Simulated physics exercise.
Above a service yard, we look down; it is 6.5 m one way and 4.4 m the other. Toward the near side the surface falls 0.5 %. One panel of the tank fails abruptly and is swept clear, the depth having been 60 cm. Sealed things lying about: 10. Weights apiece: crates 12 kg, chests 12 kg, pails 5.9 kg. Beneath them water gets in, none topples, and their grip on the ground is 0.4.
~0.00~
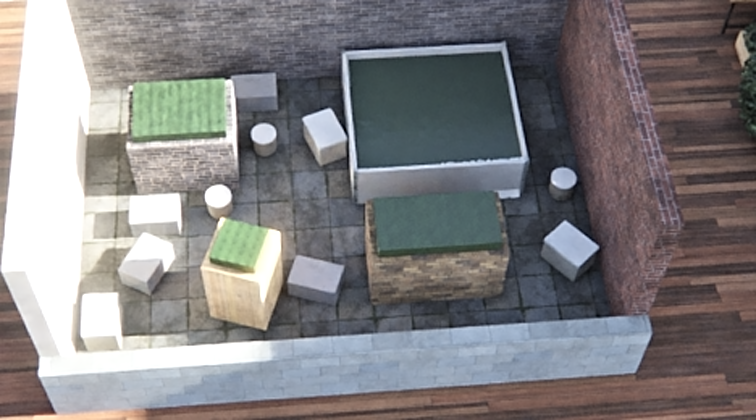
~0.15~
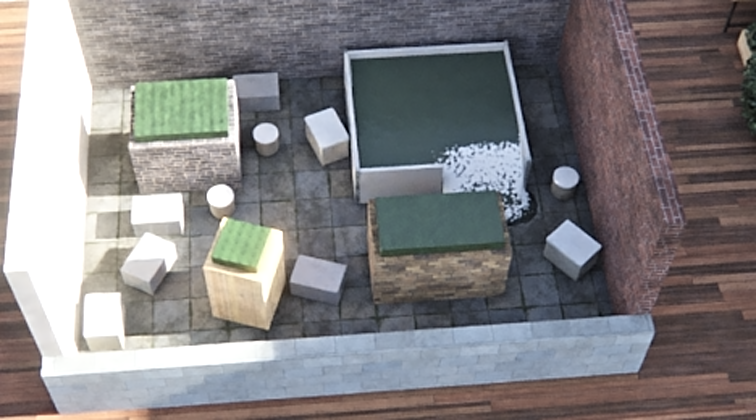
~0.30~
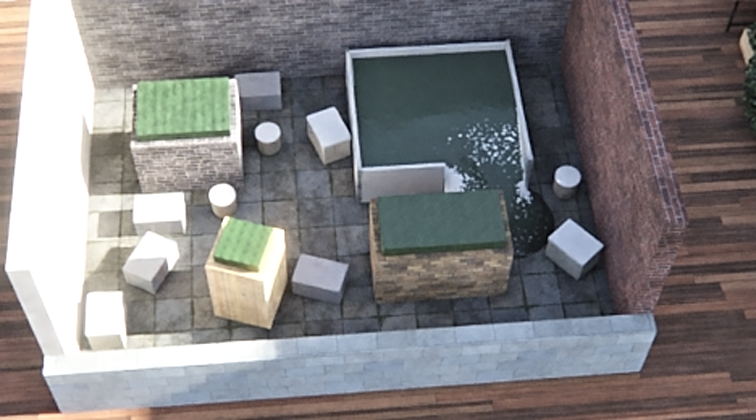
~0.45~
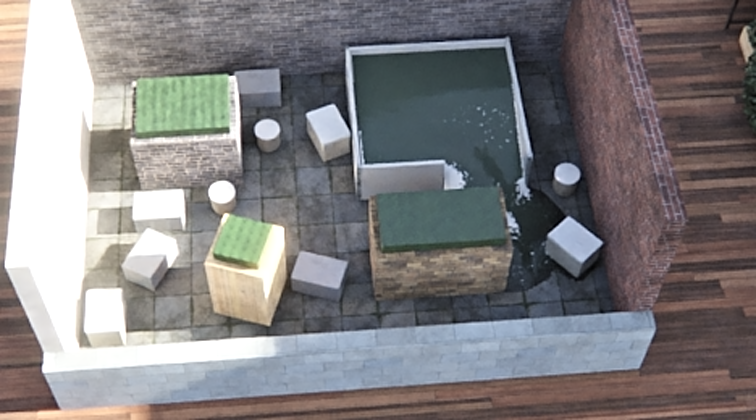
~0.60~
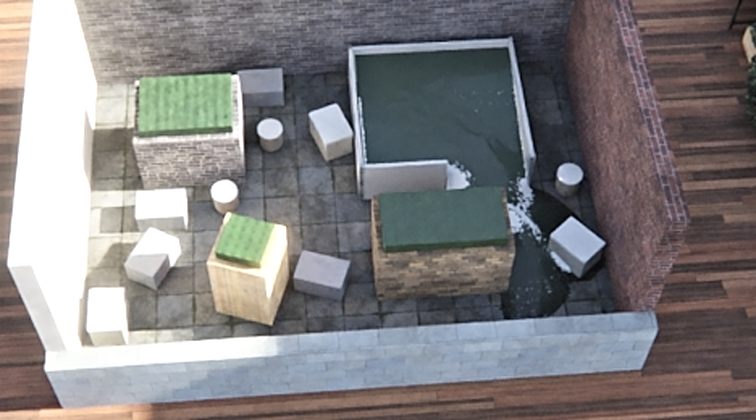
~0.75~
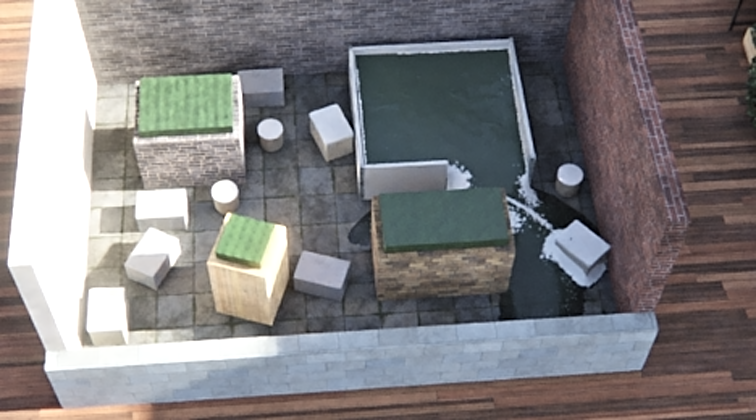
Large green-water tank in a walled yard losing part of its front wall, water foaming out and spreading around a pale block.
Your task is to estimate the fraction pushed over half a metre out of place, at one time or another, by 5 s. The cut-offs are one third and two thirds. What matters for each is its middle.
The share is between one third and two thirds.
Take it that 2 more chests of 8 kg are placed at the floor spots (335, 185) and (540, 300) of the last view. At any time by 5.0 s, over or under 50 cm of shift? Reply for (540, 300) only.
Result: Above the mark.
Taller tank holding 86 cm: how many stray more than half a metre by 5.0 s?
6.
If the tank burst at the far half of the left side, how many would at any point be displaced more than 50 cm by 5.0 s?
Then 7.
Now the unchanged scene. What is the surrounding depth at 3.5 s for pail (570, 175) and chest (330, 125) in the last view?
First roughly 4 cm, second roughly 1 cm.
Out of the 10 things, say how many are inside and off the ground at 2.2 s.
The count is 1.
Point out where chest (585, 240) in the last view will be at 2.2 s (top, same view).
About (541, 299), give or take.
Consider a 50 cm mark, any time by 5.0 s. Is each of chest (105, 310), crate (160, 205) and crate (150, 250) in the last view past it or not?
In turn: Under, more, more.
After 1.1 s 0 of 10 are over 50 cm from their spots; 0 afloat.
After 2.2 s 1 of 10 are over 50 cm from their spots; 1 afloat.
After 3.5 s 4 of 10 are over 50 cm from their spots; 4 afloat.
After 5.0 s 5 of 10 are over 50 cm from their spots, and 6 have been at some point; 5 afloat.
